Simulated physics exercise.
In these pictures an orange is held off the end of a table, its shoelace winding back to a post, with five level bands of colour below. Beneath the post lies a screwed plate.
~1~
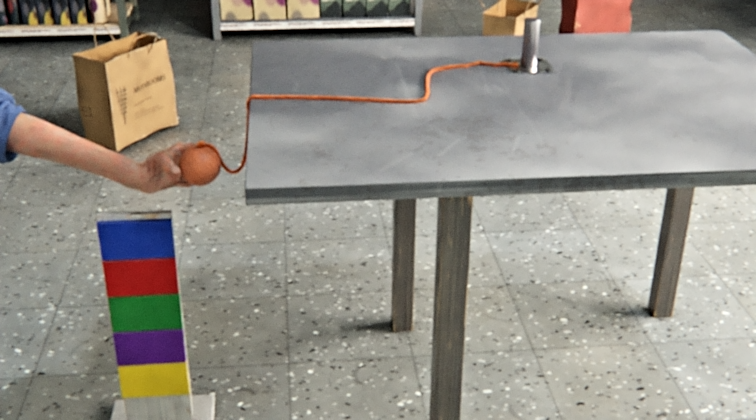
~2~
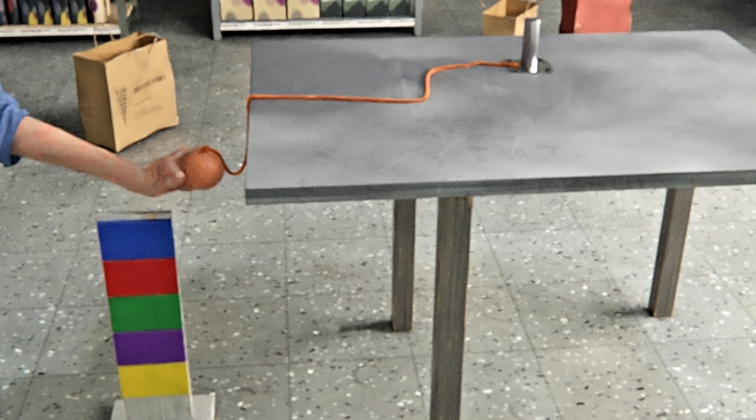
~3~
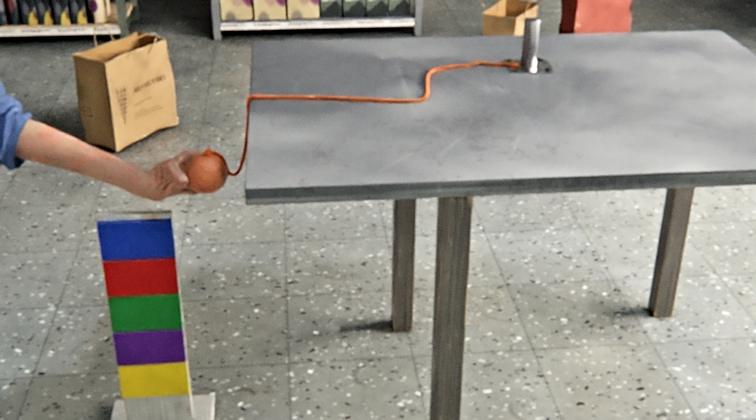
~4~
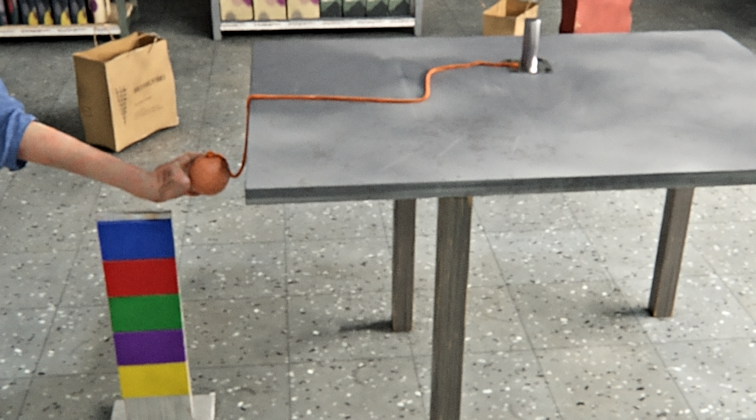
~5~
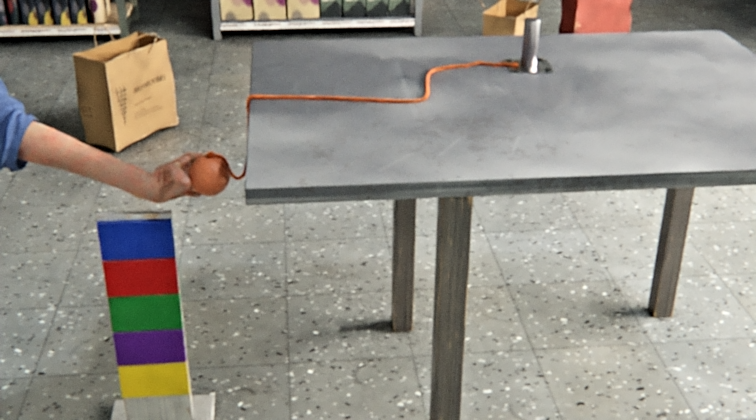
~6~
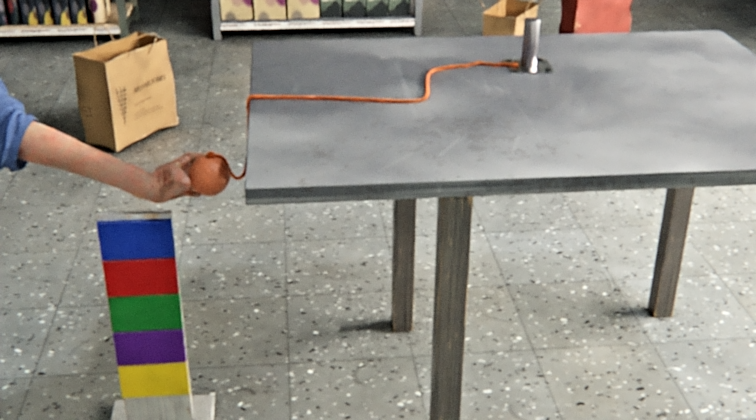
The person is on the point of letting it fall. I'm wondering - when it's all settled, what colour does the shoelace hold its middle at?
It's at green.
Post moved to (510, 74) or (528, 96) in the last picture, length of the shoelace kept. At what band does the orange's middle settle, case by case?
For the first try, purple; for the second, purple.
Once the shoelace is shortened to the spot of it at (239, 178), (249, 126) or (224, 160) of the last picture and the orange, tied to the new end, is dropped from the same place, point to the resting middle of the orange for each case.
Near (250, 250), (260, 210) and (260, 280).
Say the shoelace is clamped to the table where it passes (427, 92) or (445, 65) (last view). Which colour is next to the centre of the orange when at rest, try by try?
First try red, second try green.
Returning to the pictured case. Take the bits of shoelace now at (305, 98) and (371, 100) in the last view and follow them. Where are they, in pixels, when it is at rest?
They finish close to (250, 112) and close to (293, 85).
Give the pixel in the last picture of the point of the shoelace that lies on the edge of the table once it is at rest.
Approx. (325, 98).
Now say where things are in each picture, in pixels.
The first frame shows orange (200, 166); blue (136, 241); red (141, 278); green (145, 314); purple (150, 348); yellow (154, 381).
The second frame shows orange (203, 170); shoelace through (480, 63) (427, 80) (391, 101) (305, 98) (249, 137).
The third frame shows orange (207, 173).
The fourth frame shows orange (209, 176); shoelace through (480, 63) (427, 80) (391, 101) (305, 98) (247, 136).
The fifth frame shows orange (209, 176).
The sixth frame shows orange (209, 176); shoelace through (480, 63) (427, 80) (391, 101) (305, 98) (249, 136).
A little later, orange near (256, 272); level with red.
Next, orange near (275, 282); level with green.
When it is over, orange near (261, 287); level with green. Its middle rests at the green band.
